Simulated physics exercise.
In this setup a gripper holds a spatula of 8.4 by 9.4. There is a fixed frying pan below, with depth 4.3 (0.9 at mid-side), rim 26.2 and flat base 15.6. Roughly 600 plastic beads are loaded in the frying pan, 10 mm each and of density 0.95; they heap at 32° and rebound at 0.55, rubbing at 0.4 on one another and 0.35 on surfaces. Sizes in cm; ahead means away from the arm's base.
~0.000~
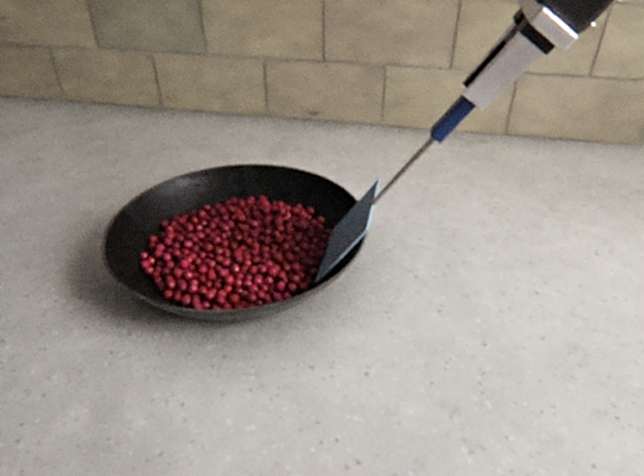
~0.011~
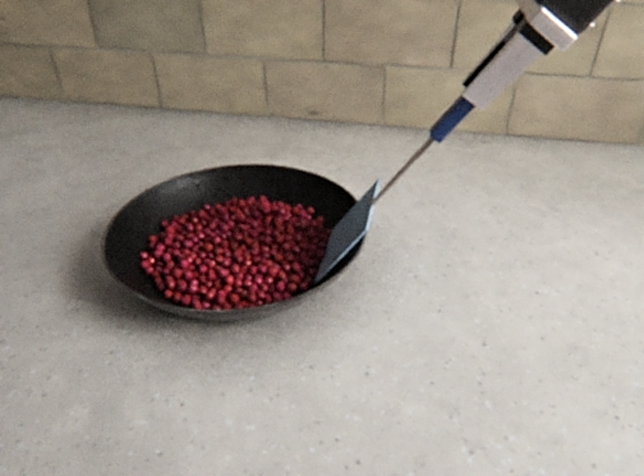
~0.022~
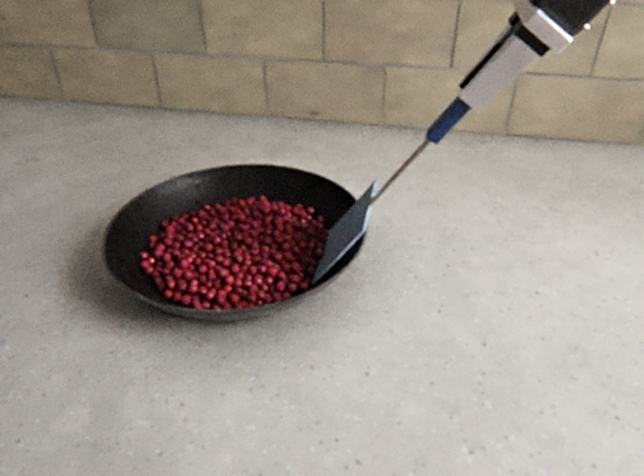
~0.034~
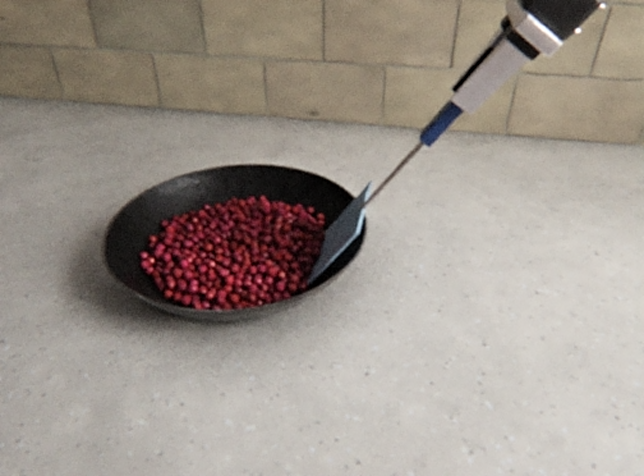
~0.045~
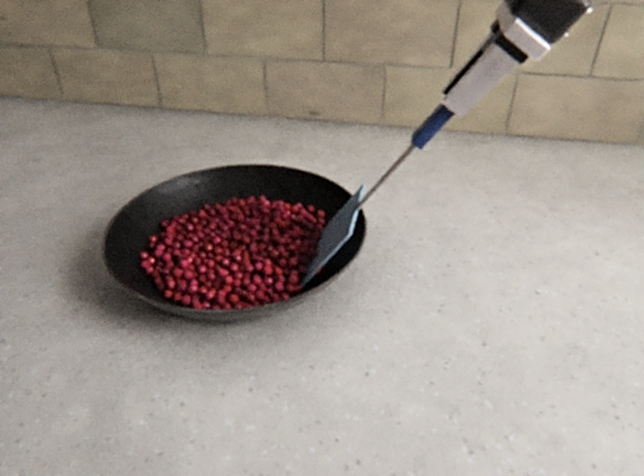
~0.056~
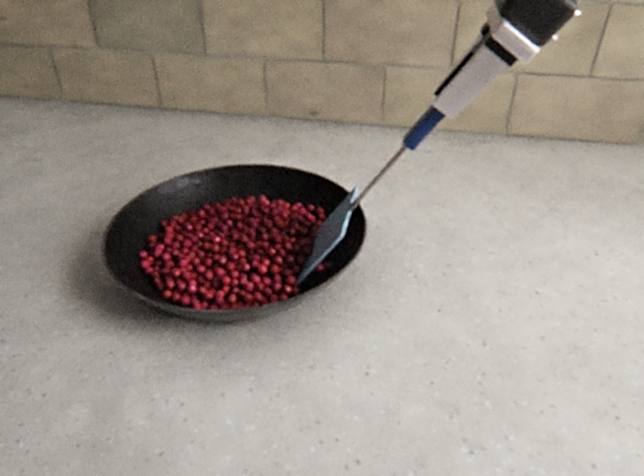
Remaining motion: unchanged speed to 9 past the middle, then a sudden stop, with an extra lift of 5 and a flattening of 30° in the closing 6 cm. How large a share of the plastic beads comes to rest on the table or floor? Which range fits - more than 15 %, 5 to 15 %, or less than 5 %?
The range that fits is 5 to 15 %.
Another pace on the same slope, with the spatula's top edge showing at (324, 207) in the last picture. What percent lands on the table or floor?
My guess is around 30 percent.
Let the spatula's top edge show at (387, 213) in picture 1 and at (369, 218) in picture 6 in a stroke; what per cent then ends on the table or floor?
Off the vessel, on the table or floor: Some 10 percent.
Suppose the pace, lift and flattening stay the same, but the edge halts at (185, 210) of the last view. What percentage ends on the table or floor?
About 0 per cent.
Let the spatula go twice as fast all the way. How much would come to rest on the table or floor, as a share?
About 25 %.
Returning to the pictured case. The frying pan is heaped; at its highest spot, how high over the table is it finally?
About 5.0 centimetres.
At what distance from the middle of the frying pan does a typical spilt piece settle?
About 32 centimetres.
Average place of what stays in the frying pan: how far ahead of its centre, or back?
4.5 cm ahead.
After 0.15 s, sloping 56°, highest piece 8 above the table; 597 in the frying pan, 2 on the blade or in flight.
After 0.25 s, sloping 47°, highest piece 6 above the table; 597 in the frying pan, 2 on the blade or in flight.
After 0.50 s, sloping 26°, highest piece 5 above the table; 550 in the frying pan, 49 on the table or floor.
After 1.55 s, sloping 26°, highest piece 5 above the table; 550 in the frying pan, 49 on the table or floor.
At rest, 550 in the frying pan, 49 on the table or floor. That is 8 % on the table or floor.
